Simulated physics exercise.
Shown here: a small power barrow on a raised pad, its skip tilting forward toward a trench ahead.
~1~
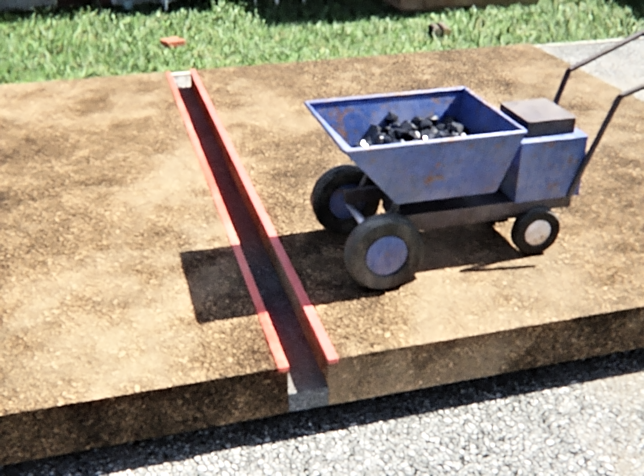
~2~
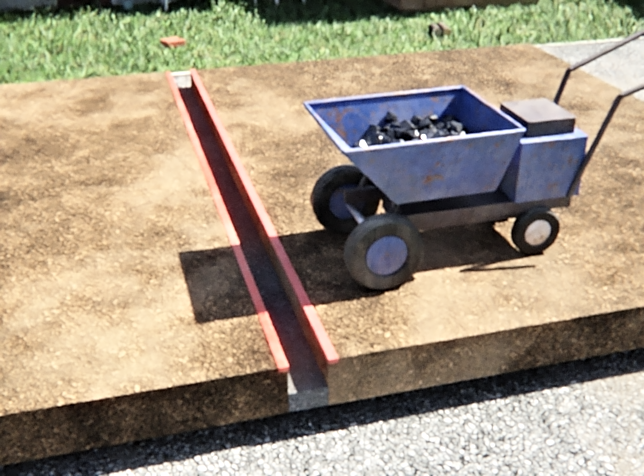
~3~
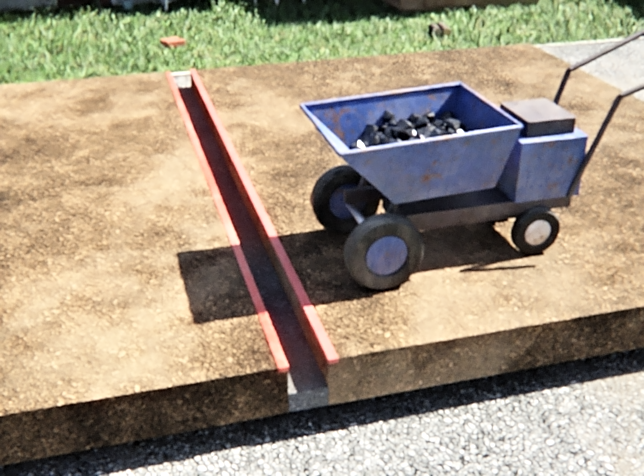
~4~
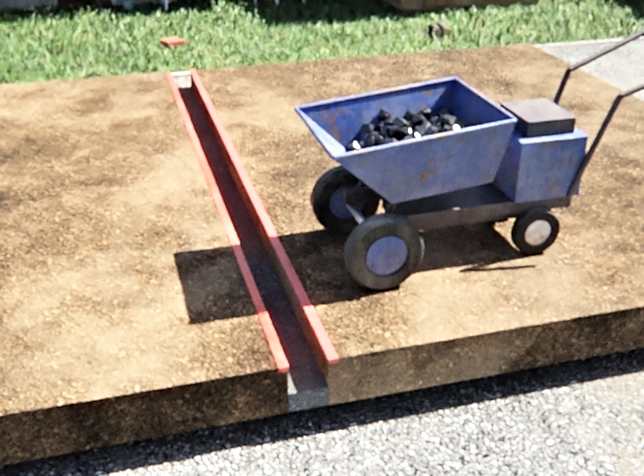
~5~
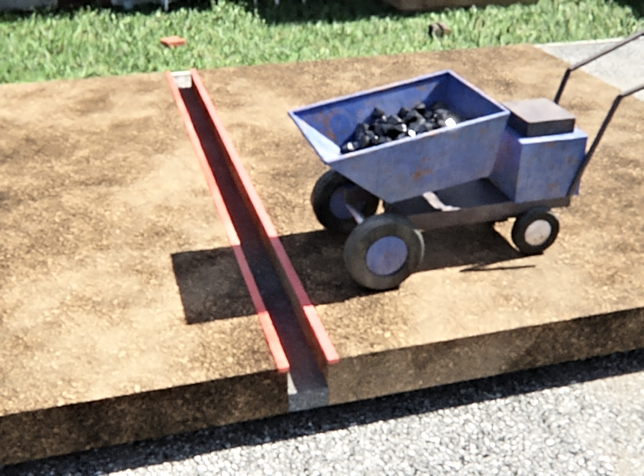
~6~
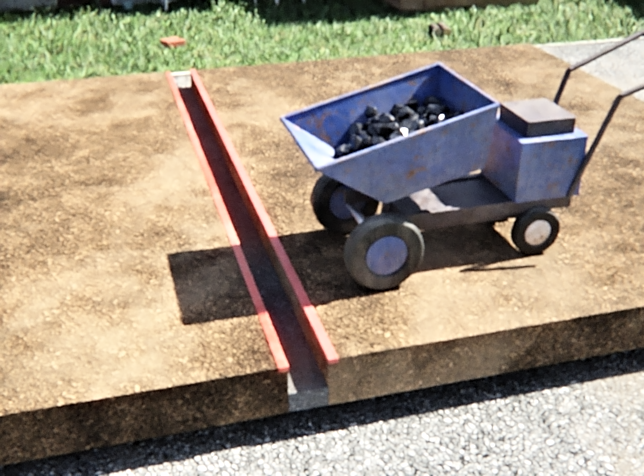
A blue skip of black lumps tilts slightly forward on a parked barrow beside a red-edged trench.
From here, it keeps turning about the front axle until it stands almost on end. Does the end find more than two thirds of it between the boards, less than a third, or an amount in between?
It will put below a third into the trench.
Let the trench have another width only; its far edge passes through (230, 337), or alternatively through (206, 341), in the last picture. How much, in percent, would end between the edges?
Well, it'd be something like 70 per cent the first time and 100 per cent the second.
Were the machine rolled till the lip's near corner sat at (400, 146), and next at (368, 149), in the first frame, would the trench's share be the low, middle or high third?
So the first position comes out as one to two thirds, the second as between a third and two thirds.
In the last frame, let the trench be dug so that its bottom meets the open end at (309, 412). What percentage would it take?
The share would be close to 0 percent.
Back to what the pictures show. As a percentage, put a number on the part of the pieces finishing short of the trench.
About 0 %.
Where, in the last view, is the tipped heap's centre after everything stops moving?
Around (204, 272).
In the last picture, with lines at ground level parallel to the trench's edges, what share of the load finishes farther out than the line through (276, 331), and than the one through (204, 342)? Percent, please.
Estimate: 70 %, then 20 %.
Soon after the last picture, skip tipped steeply; all in the skip.
A little later, skip tipped right over; most in the skip; about a quarter beyond it.
Later still, skip tipped right over; about a quarter in the skip; a stray few in or heaped over the trench; most beyond it.
At rest, skip tipped right over; about a quarter in the skip; a stray few in or heaped over the trench; most beyond it.
